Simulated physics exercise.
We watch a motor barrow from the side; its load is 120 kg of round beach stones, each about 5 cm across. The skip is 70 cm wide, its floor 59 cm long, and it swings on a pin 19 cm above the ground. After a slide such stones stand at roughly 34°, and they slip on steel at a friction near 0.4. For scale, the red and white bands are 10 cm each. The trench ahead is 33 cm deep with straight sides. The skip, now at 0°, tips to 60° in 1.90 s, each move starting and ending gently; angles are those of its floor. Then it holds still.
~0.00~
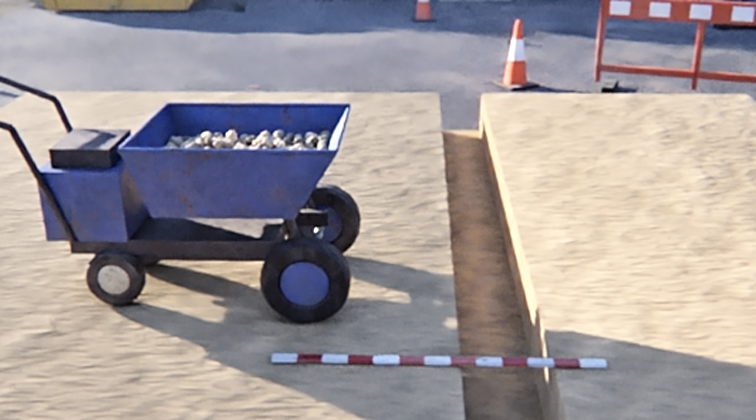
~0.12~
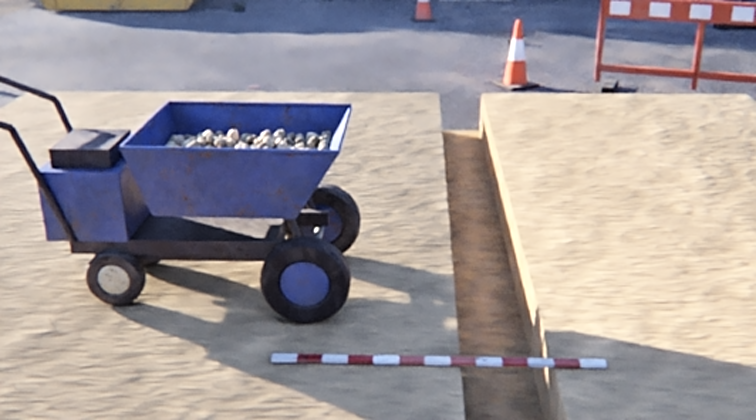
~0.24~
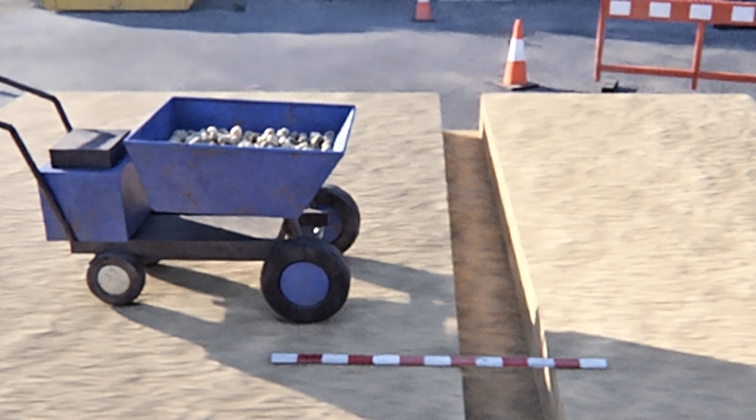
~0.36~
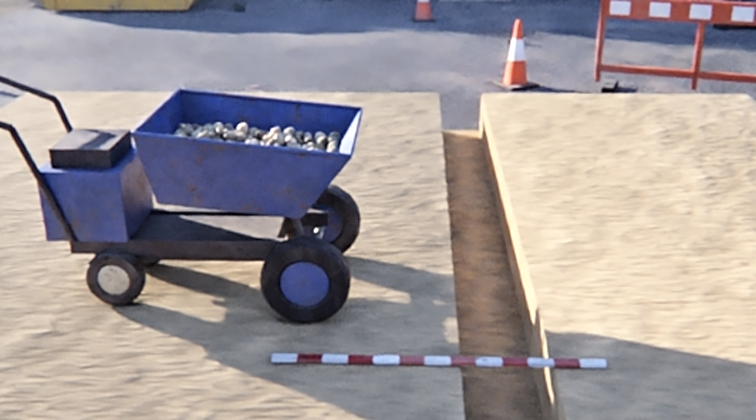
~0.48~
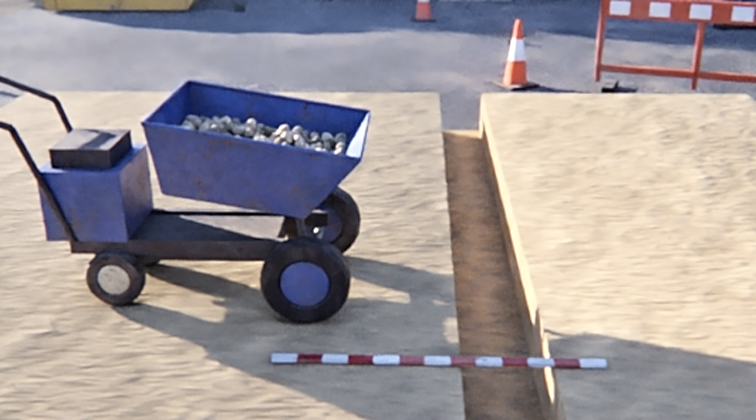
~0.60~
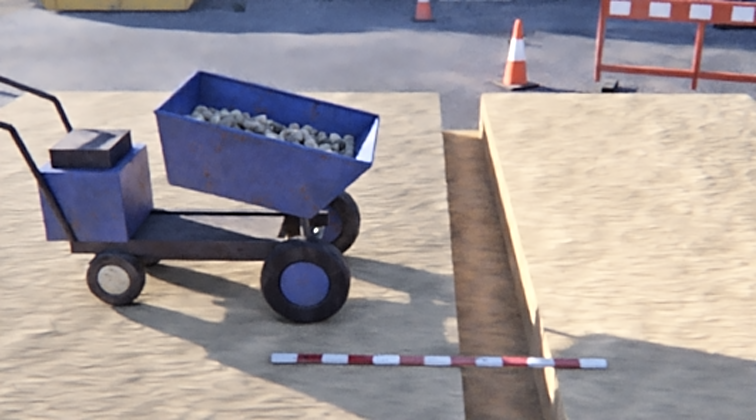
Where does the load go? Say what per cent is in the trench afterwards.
About 61 per cent.
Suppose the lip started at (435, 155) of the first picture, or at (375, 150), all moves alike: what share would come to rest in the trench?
About 15 and 50 per cent.
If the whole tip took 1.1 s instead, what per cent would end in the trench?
Then about 60 per cent.
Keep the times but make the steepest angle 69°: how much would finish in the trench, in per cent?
It would be near 100 per cent.
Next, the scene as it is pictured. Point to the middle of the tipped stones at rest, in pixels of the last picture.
Around (488, 338).
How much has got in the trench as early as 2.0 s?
Some 20 per cent.
After 1.4 s the floor is at 50°; 100 % in the skip; the foremost stones are at (418, 201).
After 2.0 s the floor is at 60°; 80 % in the skip, 1 % short of the trench, 19 % in the trench; the foremost stones are at (522, 328).
After 2.3 s the floor is at 60°; 60 % in the skip, 2 % short of the trench, 38 % in the trench; the foremost stones are at (527, 347).
After 4.3 s the floor is at 60°; 39 % in the skip, 61 % in the trench; the foremost stones are at (528, 349).
